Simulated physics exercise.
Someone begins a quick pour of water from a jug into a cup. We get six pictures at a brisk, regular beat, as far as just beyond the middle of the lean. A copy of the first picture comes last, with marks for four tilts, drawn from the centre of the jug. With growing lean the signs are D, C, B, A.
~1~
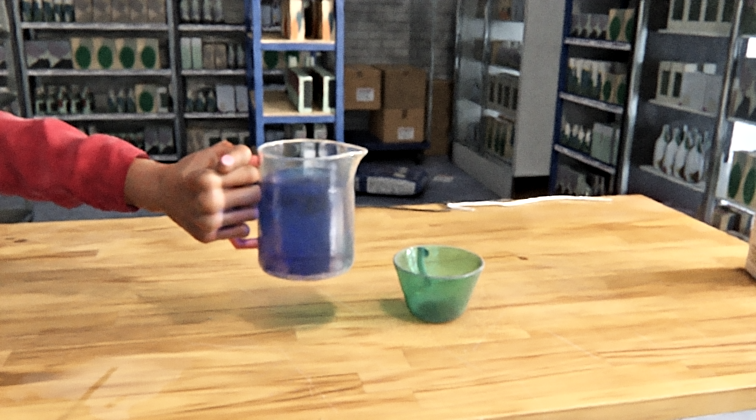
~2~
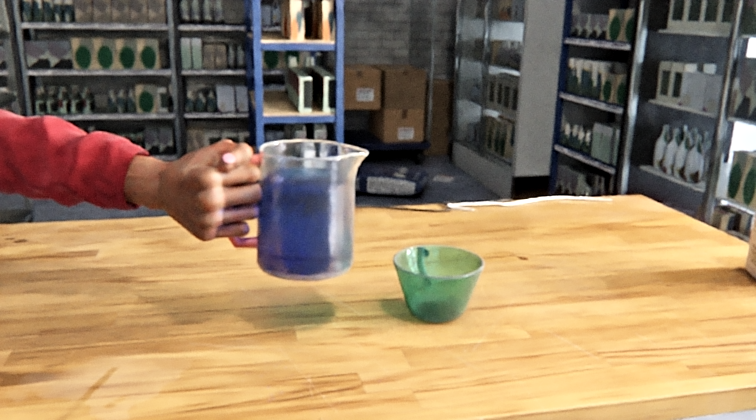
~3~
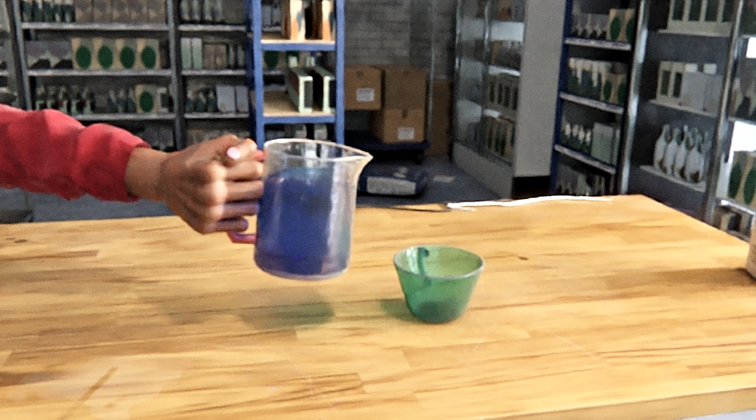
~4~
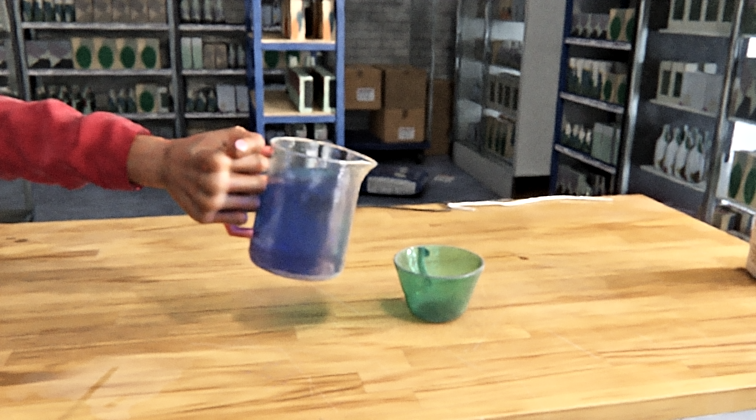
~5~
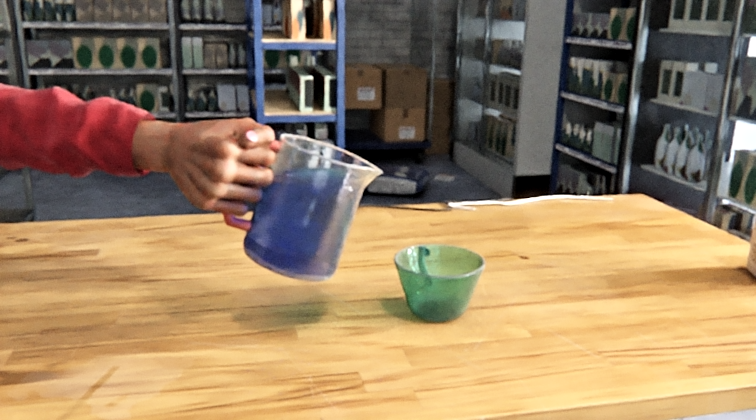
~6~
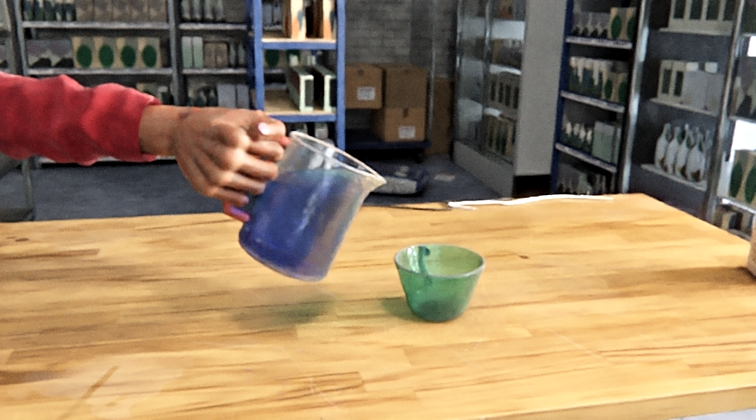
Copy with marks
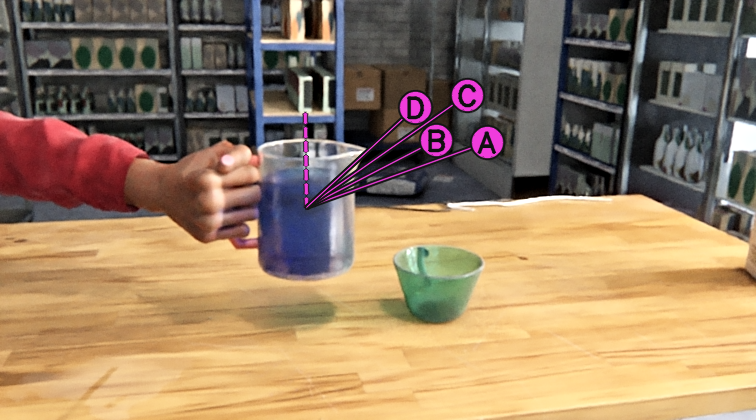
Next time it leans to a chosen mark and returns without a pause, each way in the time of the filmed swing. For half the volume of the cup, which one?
Take C.
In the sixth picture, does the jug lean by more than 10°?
Yes.
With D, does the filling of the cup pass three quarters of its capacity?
No.
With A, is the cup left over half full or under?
Over half.
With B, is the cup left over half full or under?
Over.
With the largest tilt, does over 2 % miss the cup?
Yes, it does.
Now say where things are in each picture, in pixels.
In the first picture, upright, lip at (365, 150); rim of the cup round (438, 260); nothing has left yet.
In the second picture, upright, lip at (366, 152); nothing has left yet.
In the third picture, tipped about 5°, lip at (370, 156); nothing has left yet.
In the fourth picture, tipped about 11°, lip at (375, 162); nothing has left yet.
In the fifth picture, tipped about 19°, lip at (380, 171); nothing has left yet.
In the sixth picture, tipped about 27°, lip at (384, 180); nothing has left yet.
In magenta, A at (471, 148); B at (420, 148); C at (453, 104); D at (402, 119).
With A, the cup ends with about 75 % of what it can hold; 17 % of the water is spilt.
With B, the cup ends with about 76 % of what it can hold; 3 % of the water is spilt.
With C, the cup ends with about 52 % of what it can hold.
With D, the cup ends with about 28 % of what it can hold.
